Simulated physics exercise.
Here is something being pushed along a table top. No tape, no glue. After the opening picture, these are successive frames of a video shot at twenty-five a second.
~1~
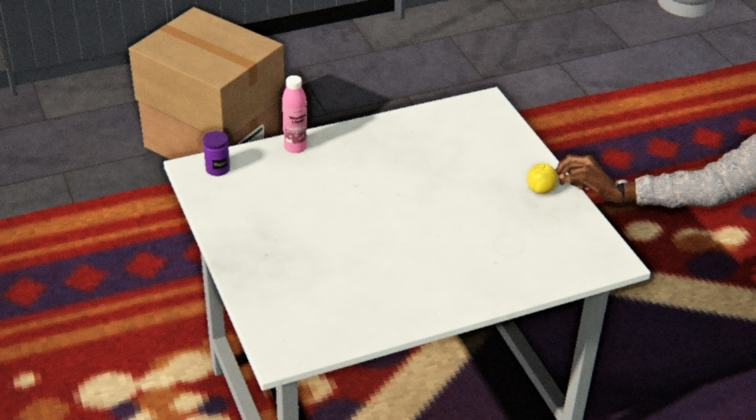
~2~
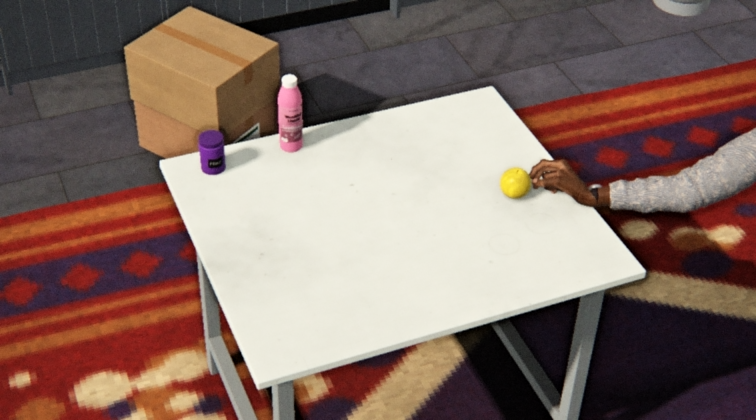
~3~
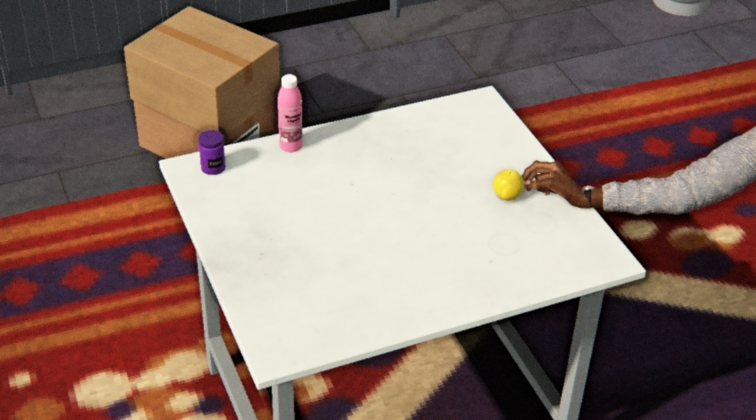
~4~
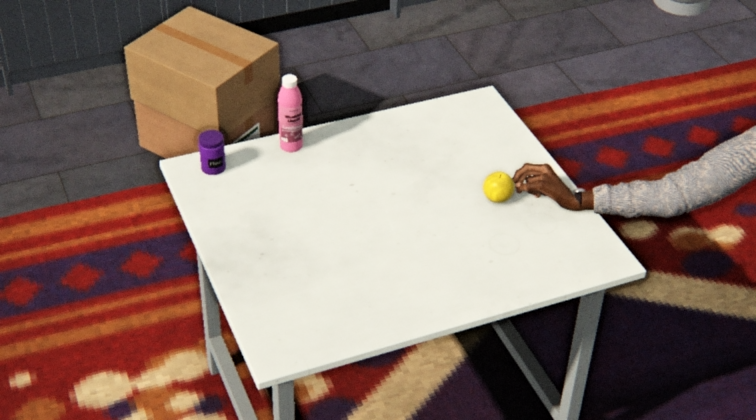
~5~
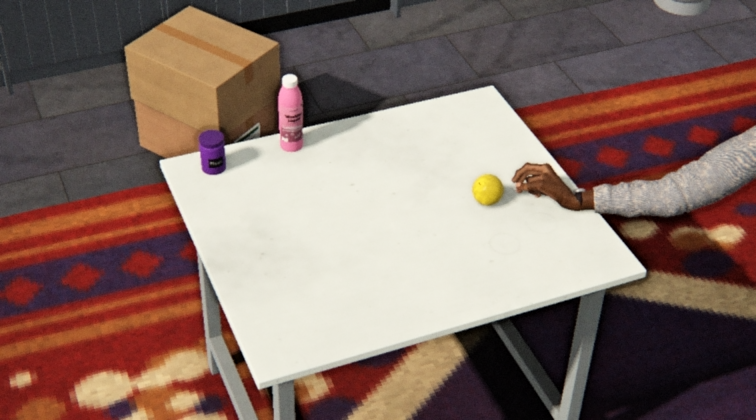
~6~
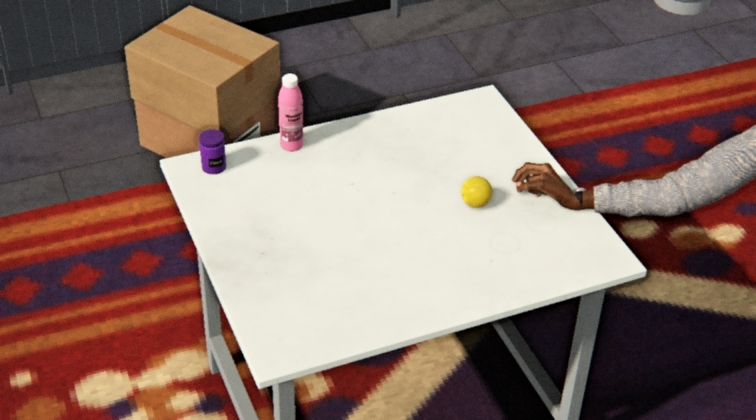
At first, a hand in a grey sleeve touches a round yellow fruit near the right side of a white table, with a purple container and pink bottle at the back. The hand pushes the fruit leftward, then stays back as it rolls a little farther left, opening a small gap.
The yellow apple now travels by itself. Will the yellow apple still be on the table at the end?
The yellow apple falls off the table.
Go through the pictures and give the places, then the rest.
In the first frame, under the hand; yellow apple (542, 178).
In the second frame, under the hand; yellow apple (515, 183).
In the third frame, under the hand; yellow apple (509, 185).
In the fourth frame, yellow apple (499, 187).
In the fifth frame, yellow apple (488, 190) rolled a little.
In the sixth frame, yellow apple (476, 192) rolled about its own width.
Then, 0.50 s after the last picture, yellow apple rolled well along near (337, 228).
Then, 1.10 s after the last picture, yellow apple now off the table.
By the end, off the table, yellow apple.
